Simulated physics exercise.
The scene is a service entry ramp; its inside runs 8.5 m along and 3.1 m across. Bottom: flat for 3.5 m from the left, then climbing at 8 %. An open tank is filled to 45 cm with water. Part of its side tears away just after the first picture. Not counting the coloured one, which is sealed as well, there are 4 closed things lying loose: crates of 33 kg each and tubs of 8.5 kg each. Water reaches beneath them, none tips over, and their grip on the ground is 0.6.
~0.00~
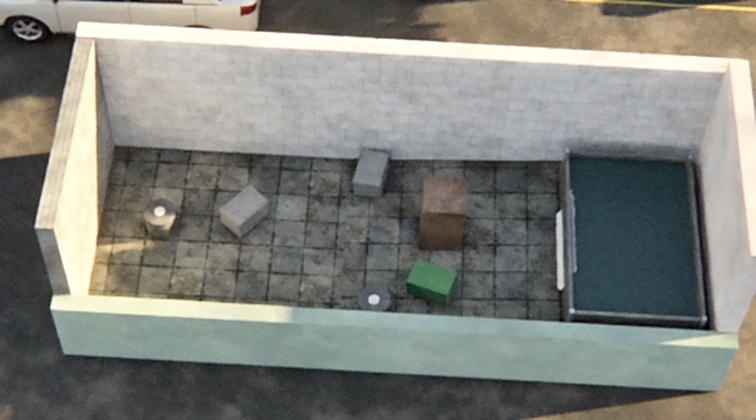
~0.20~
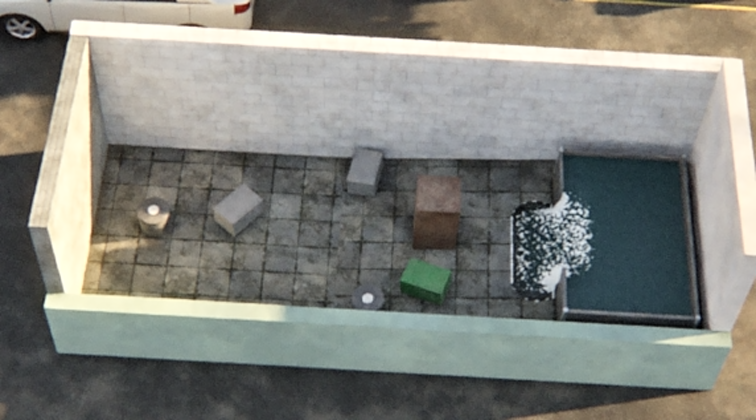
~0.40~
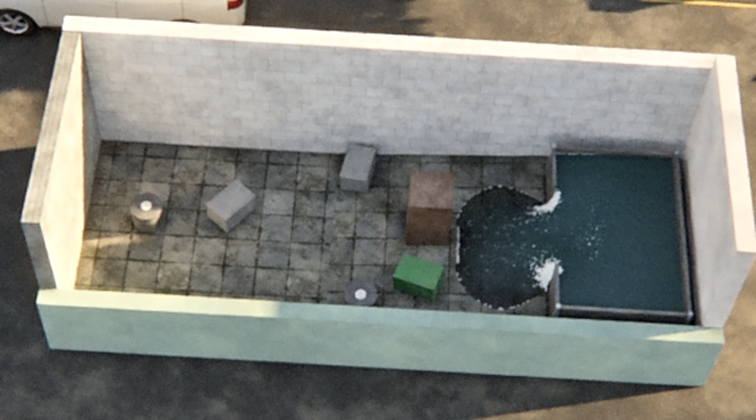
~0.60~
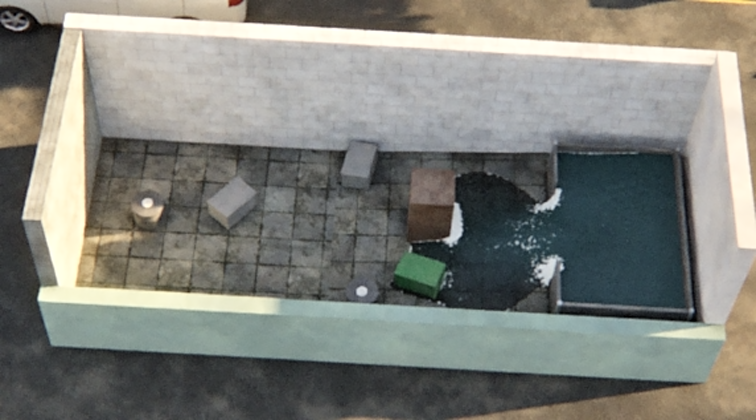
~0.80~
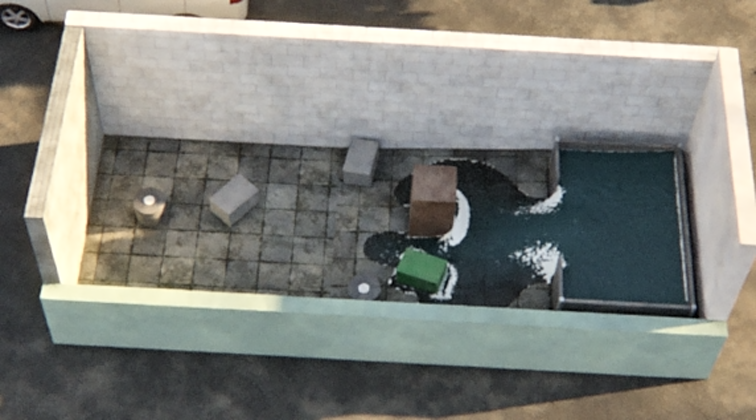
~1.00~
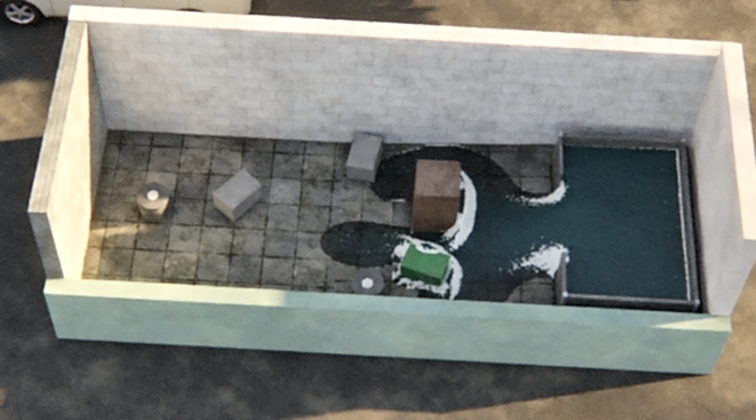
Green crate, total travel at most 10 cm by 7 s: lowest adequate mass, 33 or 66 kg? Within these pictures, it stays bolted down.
Both fail.
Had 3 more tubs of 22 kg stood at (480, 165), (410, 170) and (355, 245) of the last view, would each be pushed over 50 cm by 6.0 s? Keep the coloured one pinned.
Per the listed order, stays closer, goes farther, goes farther.
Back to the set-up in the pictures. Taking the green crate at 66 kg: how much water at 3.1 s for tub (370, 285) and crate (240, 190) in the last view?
Some 5 cm at the first, some 6 cm at the second.
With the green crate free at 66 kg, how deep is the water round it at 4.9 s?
Around 11 cm.
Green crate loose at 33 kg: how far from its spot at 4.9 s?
Shift: Roughly 400 cm.
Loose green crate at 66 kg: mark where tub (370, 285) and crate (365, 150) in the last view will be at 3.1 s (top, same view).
About (206, 281) for the first and (295, 186) for the second.
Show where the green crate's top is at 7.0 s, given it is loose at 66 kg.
Roughly at (261, 284) in the last view.
After 1.4 s the green crate would be 57 cm from its start with 33 kg and 24 cm from its start with 66 kg; 13 cm of water round it then.
After 3.1 s the green crate would be 354 cm from its start with 33 kg and 199 cm from its start with 66 kg; 12 cm of water round it then.
After 4.9 s the green crate would be 400 cm from its start with 33 kg and 229 cm from its start with 66 kg; 11 cm of water round it then.
After 7.0 s the green crate would be 244 cm from its start with 33 kg and 229 cm from its start with 66 kg; 18 cm of water round it then.
